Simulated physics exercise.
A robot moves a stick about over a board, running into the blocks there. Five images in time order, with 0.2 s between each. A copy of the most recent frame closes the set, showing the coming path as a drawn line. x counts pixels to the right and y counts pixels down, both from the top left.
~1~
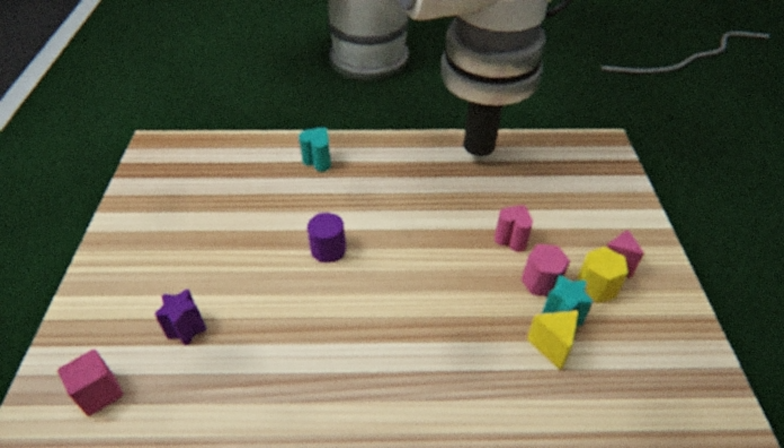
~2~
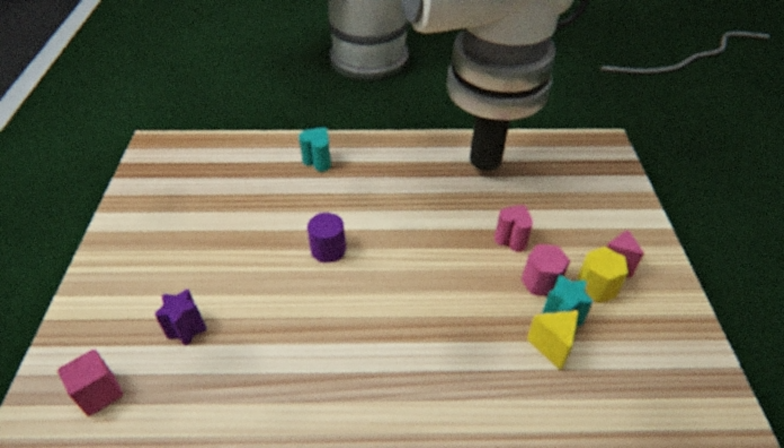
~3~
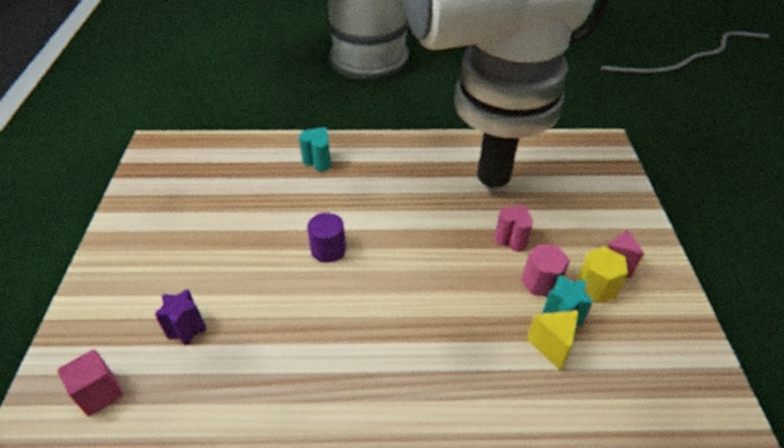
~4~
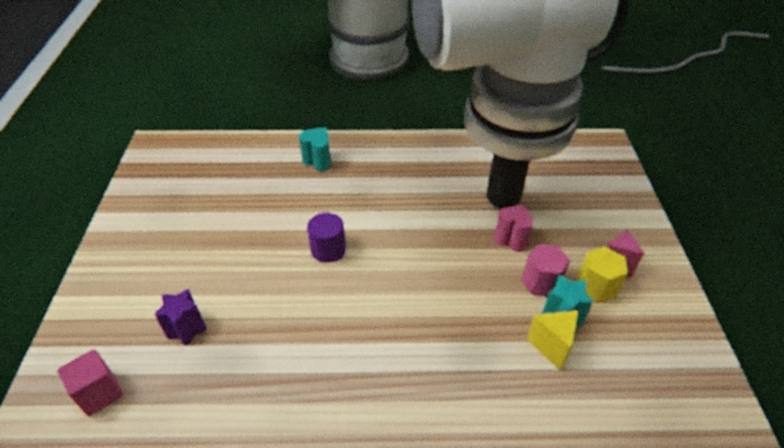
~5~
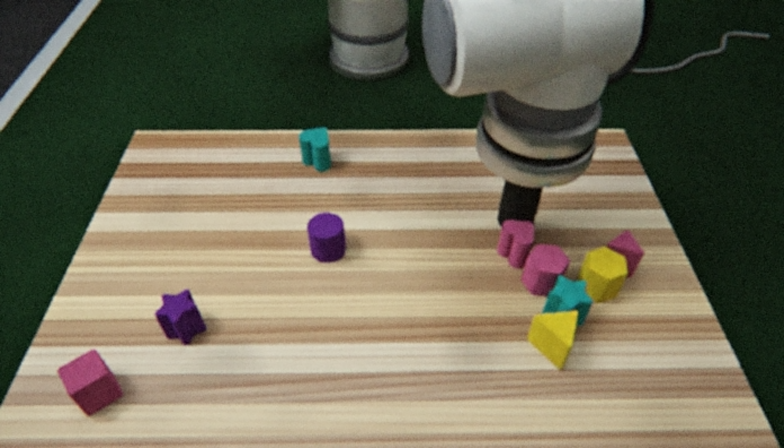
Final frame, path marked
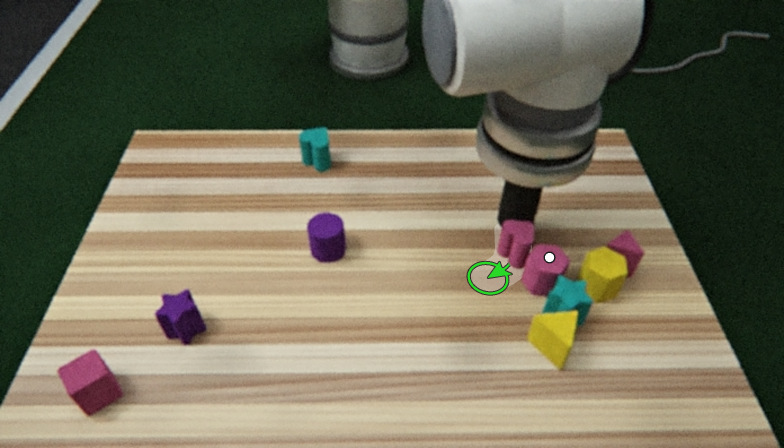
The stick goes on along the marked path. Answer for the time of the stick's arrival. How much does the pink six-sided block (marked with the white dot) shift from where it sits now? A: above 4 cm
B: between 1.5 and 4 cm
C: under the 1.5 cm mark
C: Under the 1.5 cm mark.
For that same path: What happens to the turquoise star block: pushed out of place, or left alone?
Put simply, it stays right there.
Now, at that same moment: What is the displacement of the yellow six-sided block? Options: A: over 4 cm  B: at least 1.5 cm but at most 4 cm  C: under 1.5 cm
Choice C: Under 1.5 cm.
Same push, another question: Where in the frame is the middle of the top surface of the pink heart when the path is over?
Close to (507, 279).
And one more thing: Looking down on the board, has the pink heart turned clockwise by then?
The answer is no.
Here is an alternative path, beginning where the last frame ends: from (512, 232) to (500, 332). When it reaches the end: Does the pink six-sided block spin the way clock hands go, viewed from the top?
I expect not.
The drawn path runs from (512, 232) by way of (514, 250) and (507, 267) to (488, 278); the dot is on the pink six-sided block.
What follows on the original path. Halfway along, stick (515, 249); pink heart (516, 259).
At the end, stick (490, 268); pink heart (507, 279), turned 30° anticlockwise; pink six-sided block not moved; turquoise star block not moved; yellow six-sided block not moved.
